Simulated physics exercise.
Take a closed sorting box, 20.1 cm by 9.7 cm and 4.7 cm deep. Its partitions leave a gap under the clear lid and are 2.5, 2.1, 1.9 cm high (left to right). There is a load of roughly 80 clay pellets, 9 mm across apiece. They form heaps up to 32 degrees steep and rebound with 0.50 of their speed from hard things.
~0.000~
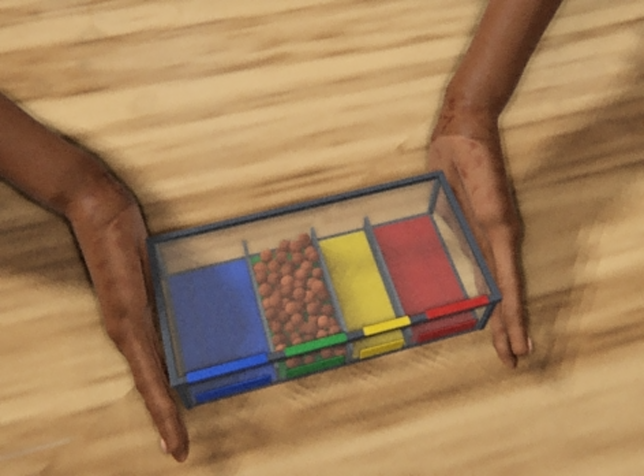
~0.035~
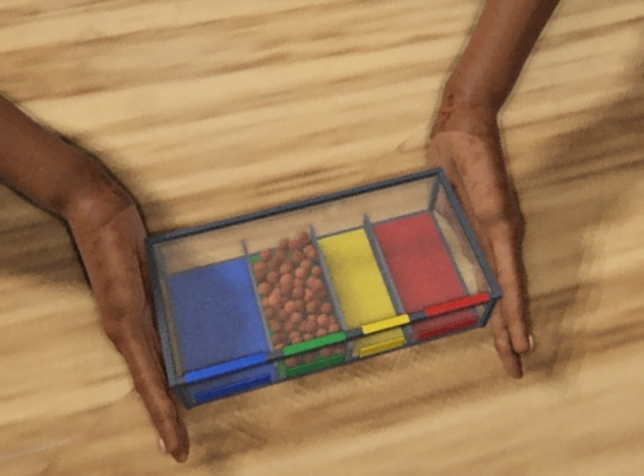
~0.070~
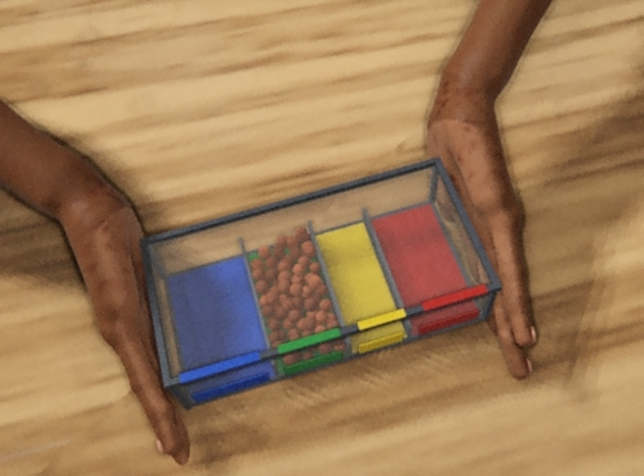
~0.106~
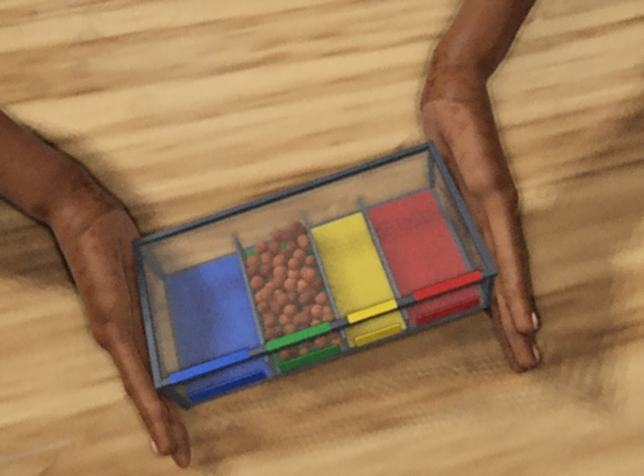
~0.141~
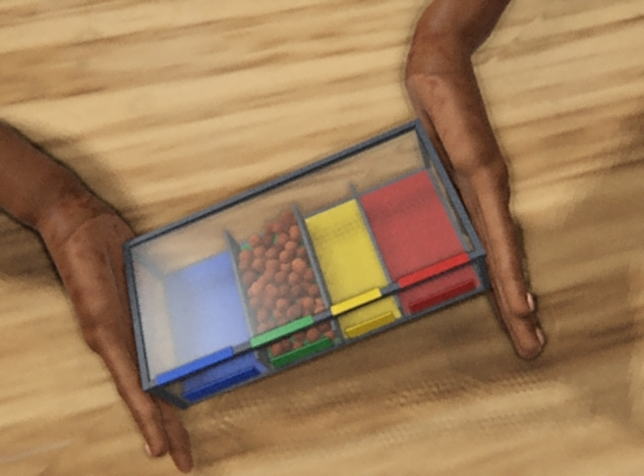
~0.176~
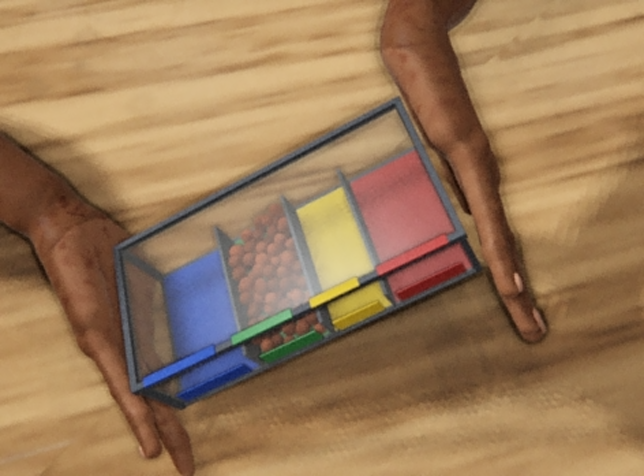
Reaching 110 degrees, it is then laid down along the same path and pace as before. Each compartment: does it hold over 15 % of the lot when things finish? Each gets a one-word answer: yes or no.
My answers are red compartment no, blue compartment yes, green compartment no, yellow compartment no.
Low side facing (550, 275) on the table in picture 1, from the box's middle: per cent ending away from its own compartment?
95 %.
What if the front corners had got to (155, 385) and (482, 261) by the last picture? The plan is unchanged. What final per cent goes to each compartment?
Final per cent - red: 0; blue: 100; green: 0; yellow: 0.
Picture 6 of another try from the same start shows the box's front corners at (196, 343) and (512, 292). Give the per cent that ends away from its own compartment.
In that case close to 100 per cent.
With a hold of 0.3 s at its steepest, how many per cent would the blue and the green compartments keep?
You'd end up with blue at 100 per cent and green at 0 per cent.
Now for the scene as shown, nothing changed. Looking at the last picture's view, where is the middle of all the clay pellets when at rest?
Approximately (194, 315) in the last picture.
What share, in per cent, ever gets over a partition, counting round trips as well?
Around 100 percent.
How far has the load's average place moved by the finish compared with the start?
Some 6.5 cm.
After 0.68 s, tilt 109 degrees; blue 50 %, green 50 %.
Then, at 1.02 s, tilt 46 degrees; blue 100 %.
After 1.45 s, tilt 0 degrees; blue 100 %.
At rest (1.8 s), red 0 %, blue 100 %, green 0 %, yellow 0 %.
